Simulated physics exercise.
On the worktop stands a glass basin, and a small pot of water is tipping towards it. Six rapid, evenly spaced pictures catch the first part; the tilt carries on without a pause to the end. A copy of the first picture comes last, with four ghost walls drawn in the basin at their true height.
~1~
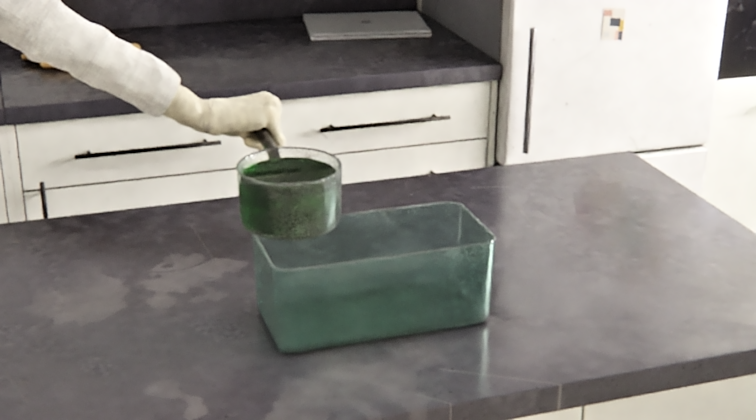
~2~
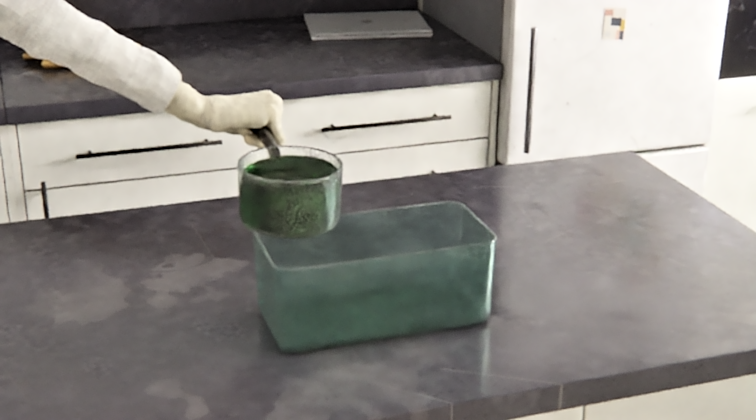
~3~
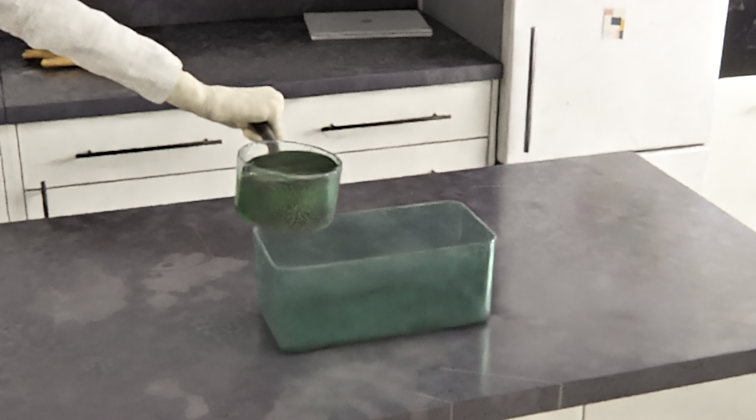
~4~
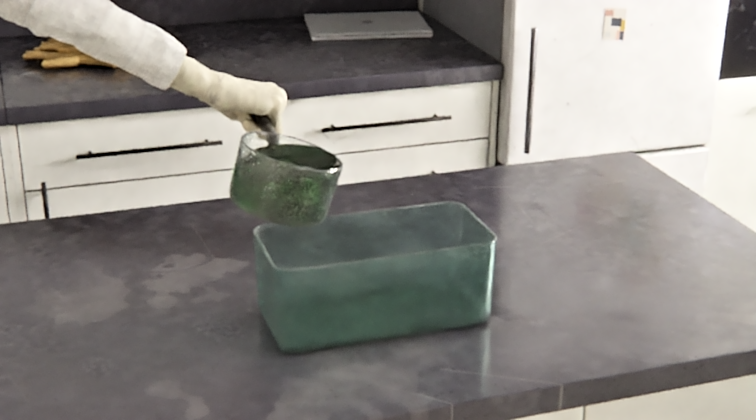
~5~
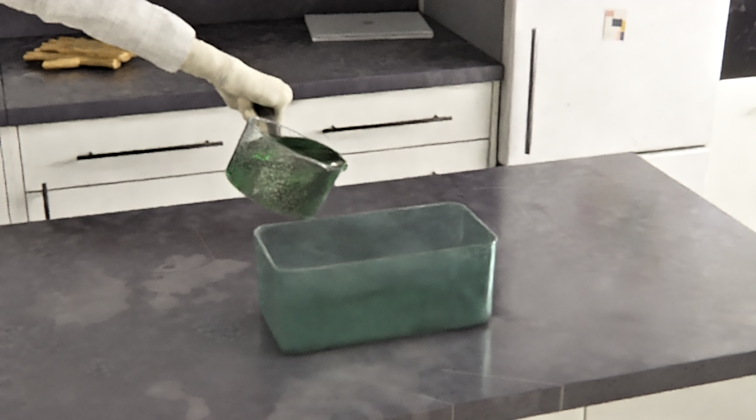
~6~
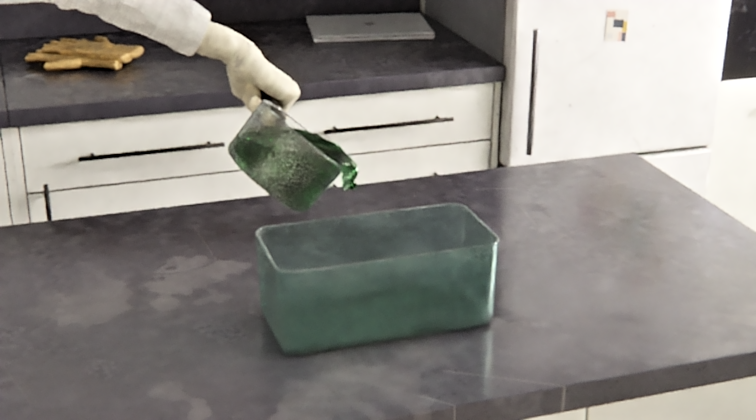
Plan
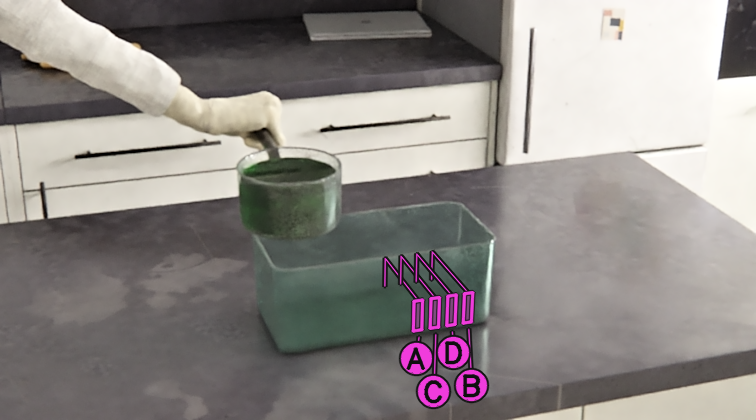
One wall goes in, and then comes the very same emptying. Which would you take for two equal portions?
Take C.
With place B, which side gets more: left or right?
More ends on the left.
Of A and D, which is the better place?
The answer is A.
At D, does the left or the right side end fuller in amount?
The left one.
On the marked copy, A at (419, 336); B at (468, 329); C at (435, 334); D at (452, 331).
For place A, about 36 % ends left of the wall and 60 % right of it; 3 % is lost outside.
For place B, about 88 % ends left of the wall and 7 % right of it; 5 % is lost outside.
For place C, about 48 % ends left of the wall and 44 % right of it; 9 % is lost outside.
For place D, about 75 % ends left of the wall and 22 % right of it; 3 % is lost outside.
